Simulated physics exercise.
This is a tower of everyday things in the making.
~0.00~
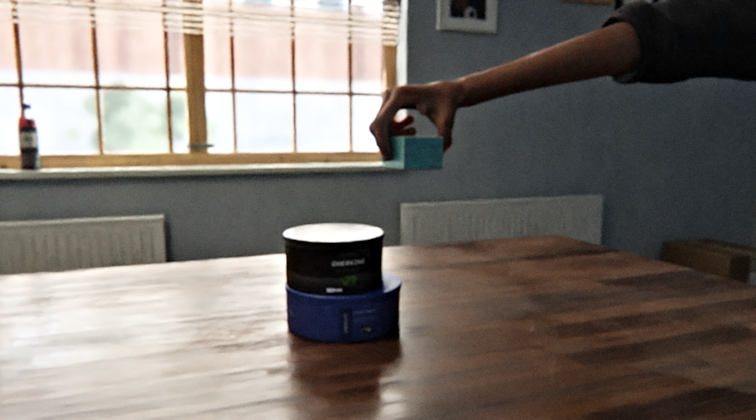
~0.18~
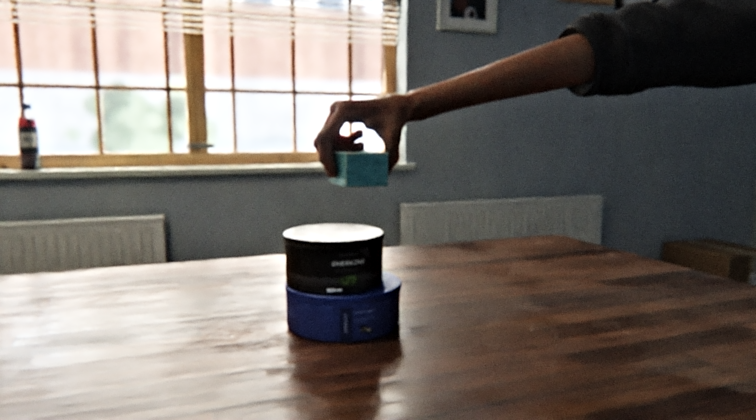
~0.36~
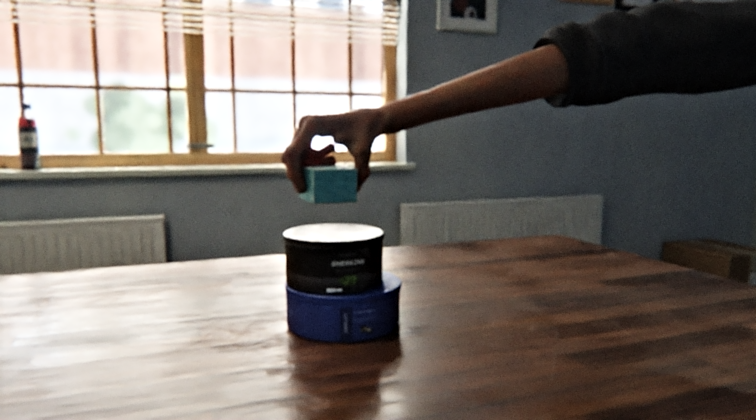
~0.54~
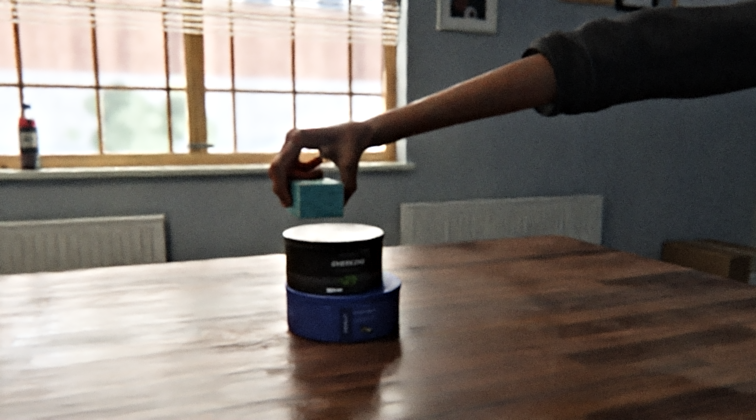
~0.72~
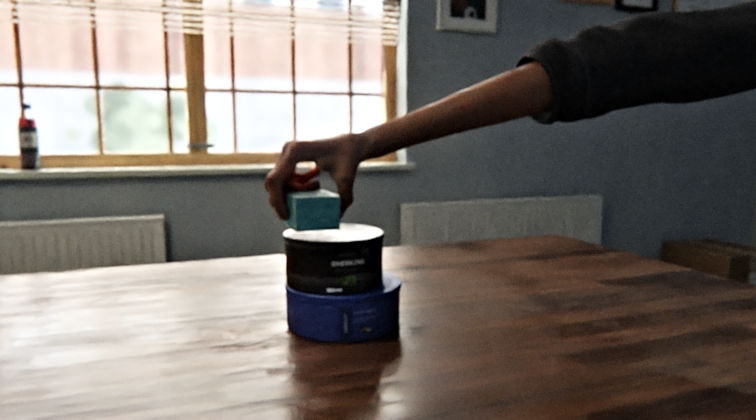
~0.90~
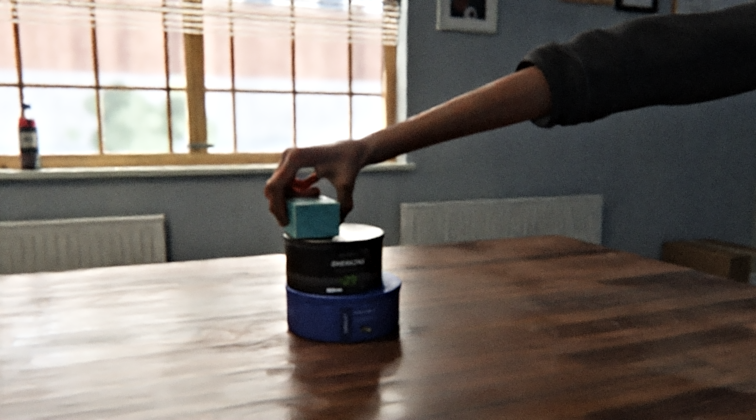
In a room with a wooden table by a window, a hand carries a turquoise block leftward and down, then sets it on a black tub stacked on a blue round object, keeping hold of it.
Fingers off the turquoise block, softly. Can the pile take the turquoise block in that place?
Here the pile holds.
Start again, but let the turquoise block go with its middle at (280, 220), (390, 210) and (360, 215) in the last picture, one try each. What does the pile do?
First try: It comes apart; second try: It loses its balance; third try: It holds.
By 1.20 s, all is still.
By 1.60 s, turquoise block resting near (310, 218).
When it is over (2.0 s), all 3 as before. End places, in pixels of the last picture, turquoise block near (310, 218). The pile keeps its balance.
